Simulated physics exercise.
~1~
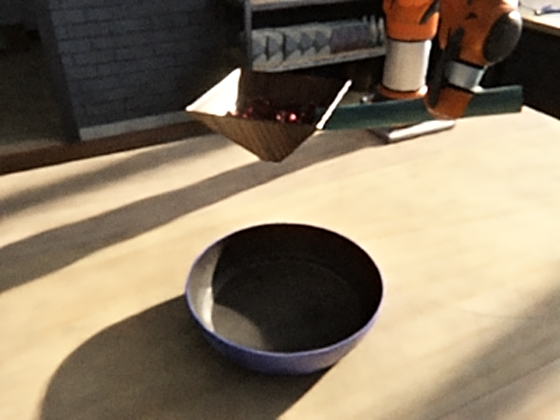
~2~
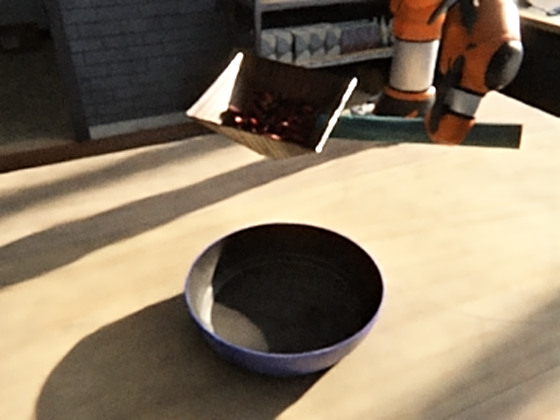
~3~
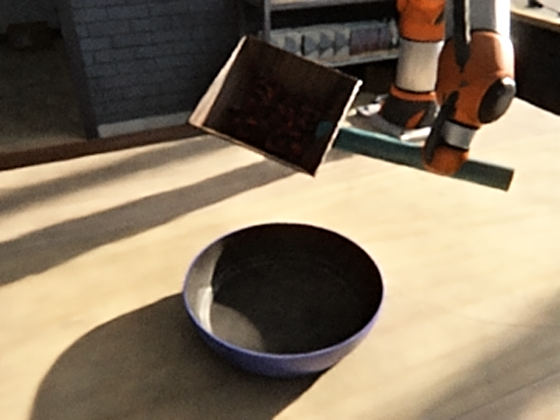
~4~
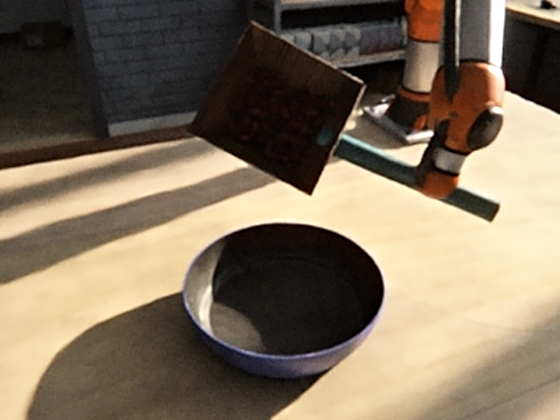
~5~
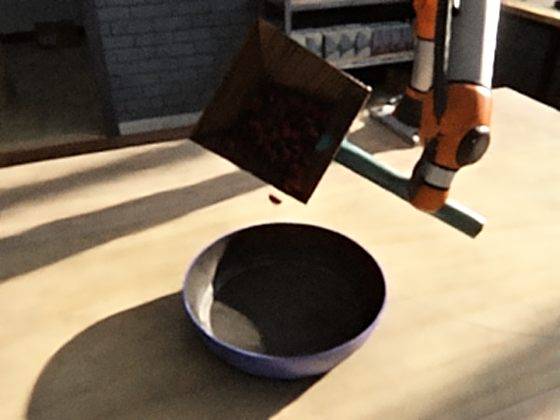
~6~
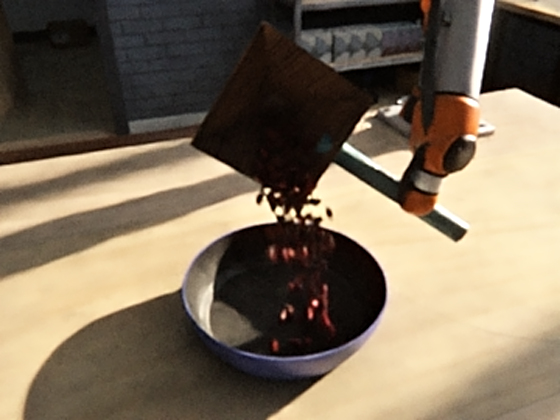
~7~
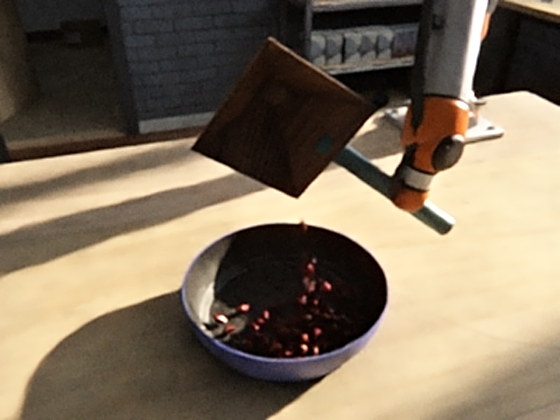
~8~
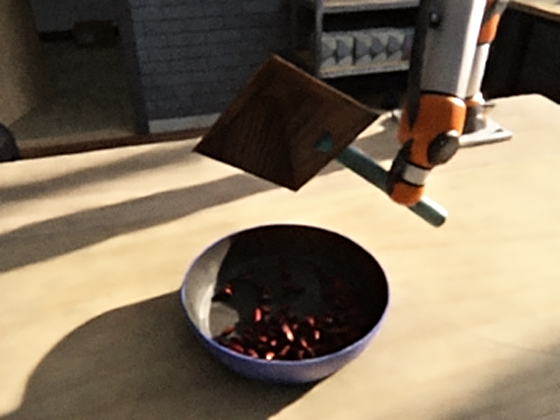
A robot arm tips a flared wooden scoop, pouring red beans into a round pan.
